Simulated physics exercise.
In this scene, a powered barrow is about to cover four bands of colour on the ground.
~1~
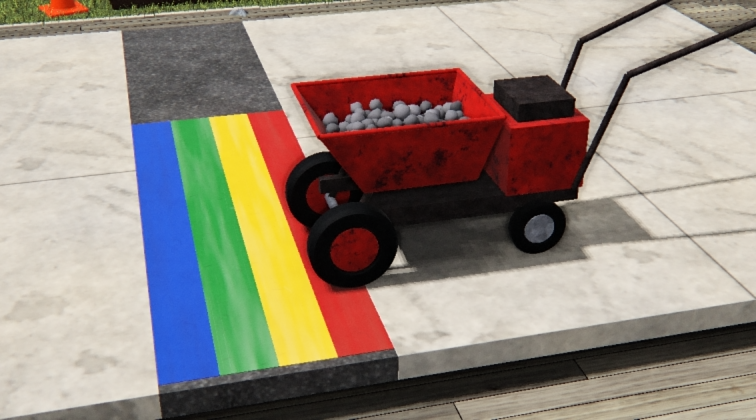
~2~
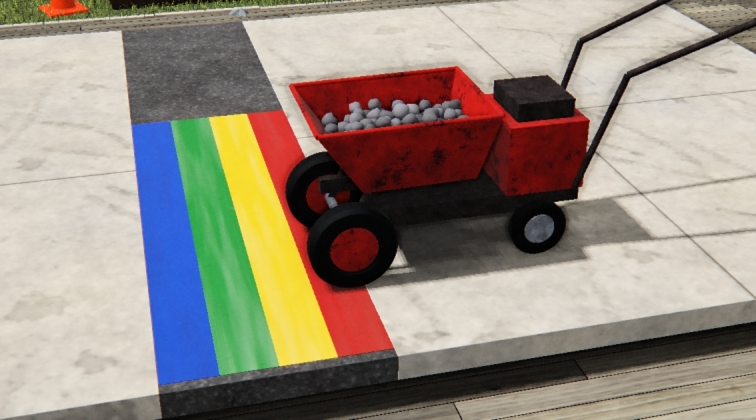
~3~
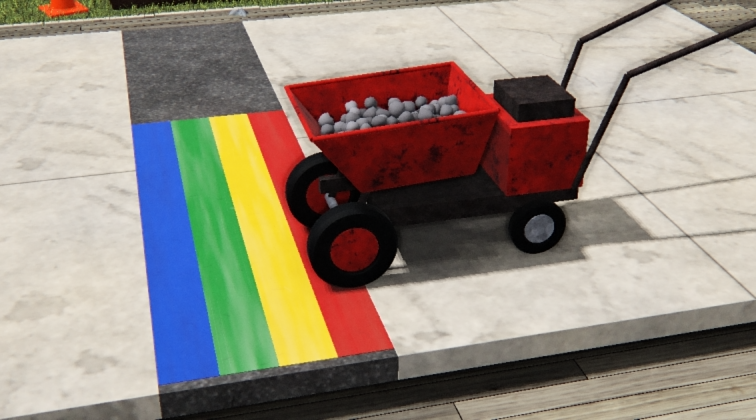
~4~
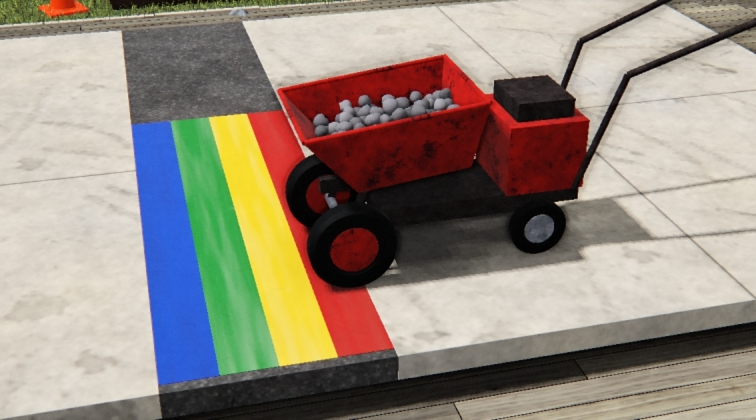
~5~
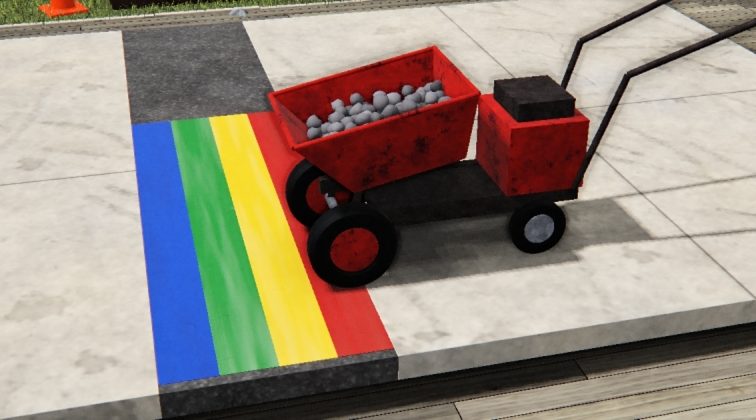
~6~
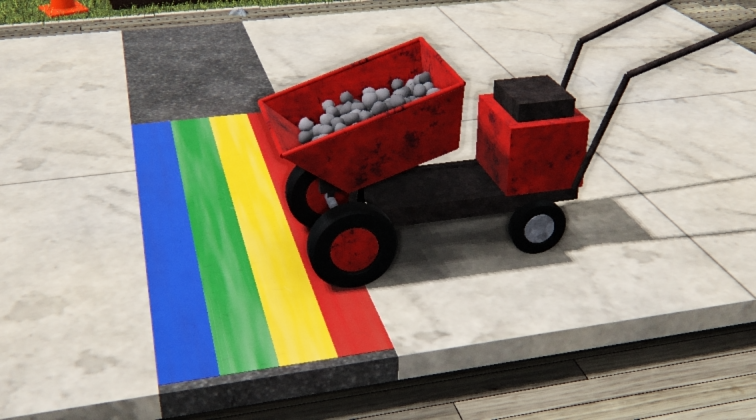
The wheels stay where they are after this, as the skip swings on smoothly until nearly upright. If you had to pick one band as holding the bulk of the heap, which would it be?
I would pick blue.
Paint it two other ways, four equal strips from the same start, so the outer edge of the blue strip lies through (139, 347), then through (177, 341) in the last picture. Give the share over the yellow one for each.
About 0 % and 0 %.
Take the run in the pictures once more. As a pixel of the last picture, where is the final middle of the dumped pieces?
Roughly at (173, 269).
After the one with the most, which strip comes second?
Second: The green strip.
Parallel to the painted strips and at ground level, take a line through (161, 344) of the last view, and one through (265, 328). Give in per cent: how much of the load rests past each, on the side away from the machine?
In order: 30 per cent, then 90 per cent.
Soon, skip tipped steeply; all in the skip.
A while on, skip tipped right over; most in the skip; a small part over the green strip; a small part over the blue strip.
Towards the end, skip tipped right over; about a quarter in the skip; a small part over the green strip; about a third over the blue strip; about a quarter off the paint.
Finally, skip tipped right over; a small part in the skip; none over the red strip; none over the yellow strip; about a quarter over the green strip; about half over the blue strip; about a quarter off the paint.
